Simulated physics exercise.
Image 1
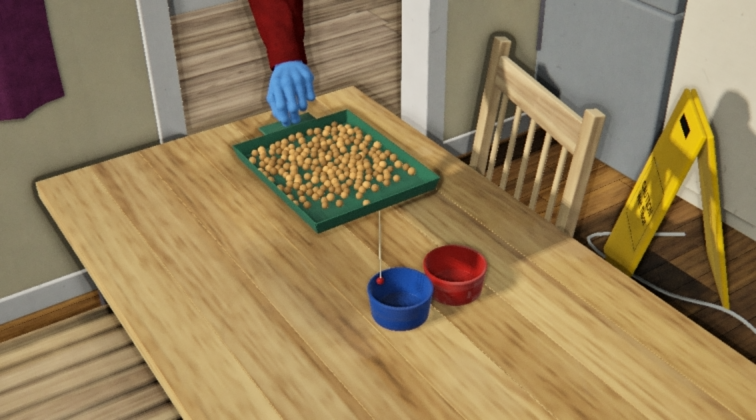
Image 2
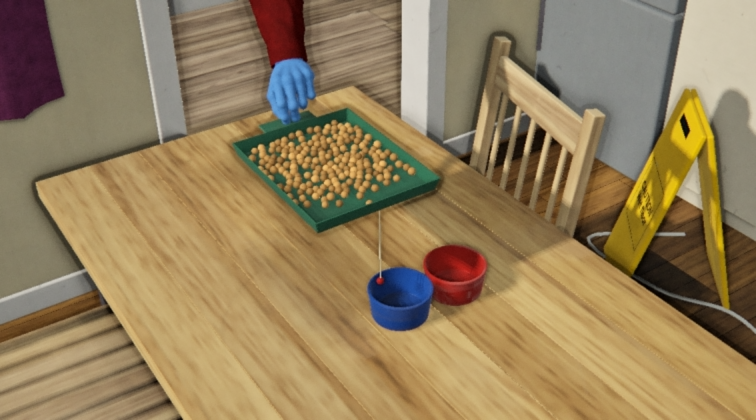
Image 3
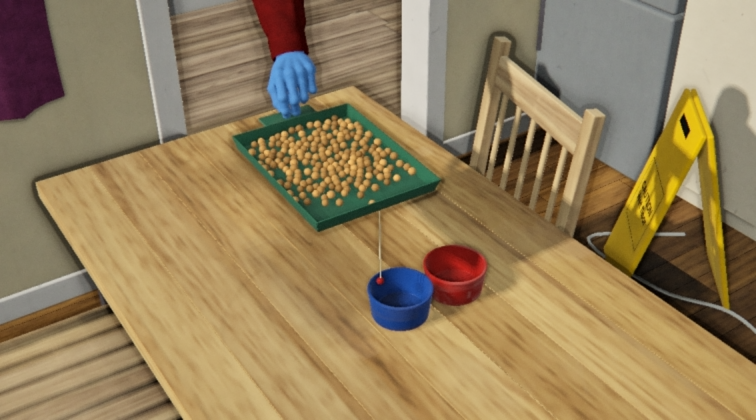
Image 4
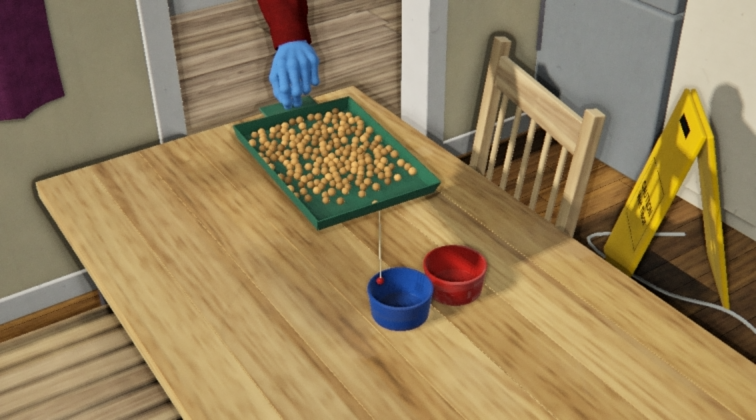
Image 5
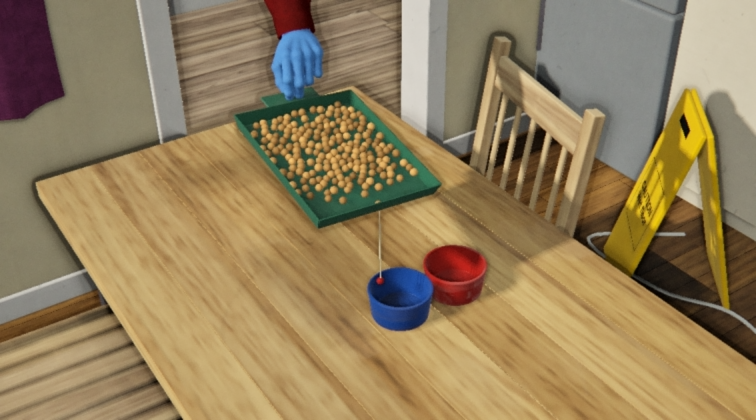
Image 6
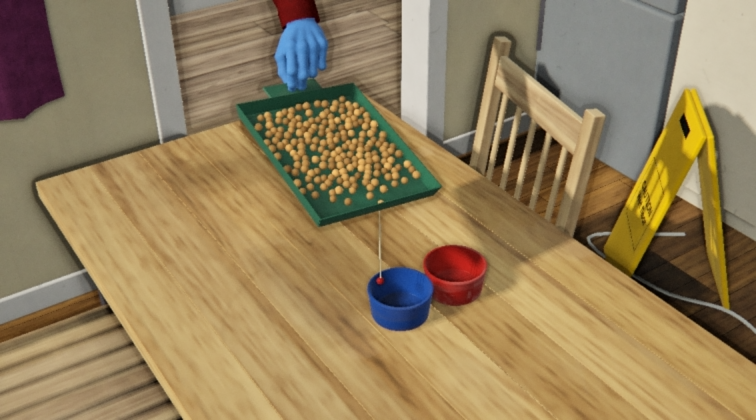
The footage shows a blue-gloved hand holding a green tray of round wooden beads above a blue dish and a red dish on a table, gradually tilting it toward its right corner as the beads shift slightly.
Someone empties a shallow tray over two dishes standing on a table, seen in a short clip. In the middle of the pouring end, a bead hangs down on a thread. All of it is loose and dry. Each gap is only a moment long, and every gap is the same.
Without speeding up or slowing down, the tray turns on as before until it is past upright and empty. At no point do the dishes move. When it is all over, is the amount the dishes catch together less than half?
Pretty clear the dishes gather most of what falls.
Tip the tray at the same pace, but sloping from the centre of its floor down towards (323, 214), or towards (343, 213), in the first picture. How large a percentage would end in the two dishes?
Lab note: Try 1 = 0 %, try 2 = 0 %.
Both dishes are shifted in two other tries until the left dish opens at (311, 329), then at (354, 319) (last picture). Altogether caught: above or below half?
With the first shift the pair saves less than a half; with the second, less than a half.
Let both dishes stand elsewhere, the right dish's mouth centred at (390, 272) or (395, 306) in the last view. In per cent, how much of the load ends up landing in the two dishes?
First position: Some 0 %; second position: Some 10 %.
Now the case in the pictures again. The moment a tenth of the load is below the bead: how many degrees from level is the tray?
Approx. 65° from level.
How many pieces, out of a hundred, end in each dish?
So the left dish keeps 20 per cent, and the right one keeps 50 per cent.
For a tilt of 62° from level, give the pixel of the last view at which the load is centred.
(406, 186).
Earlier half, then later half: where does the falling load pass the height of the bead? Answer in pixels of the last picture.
First close to (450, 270), next close to (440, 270).
Soon after the last picture, tray tipped steeply; most on the tray; a stray few in the left dish; a stray few in the right dish; a stray few outside both; a small part in the air.
A little later, tray tipped past a quarter turn; a stray few on the tray; a small part in the left dish; about half in the right dish; about a quarter outside both; a small part in the air.
Later still, tray tipped past a quarter turn; about a quarter in the left dish; about half in the right dish; about a third outside both.
By the end, tray tipped past a quarter turn; about a quarter in the left dish; about half in the right dish; about a third outside both.
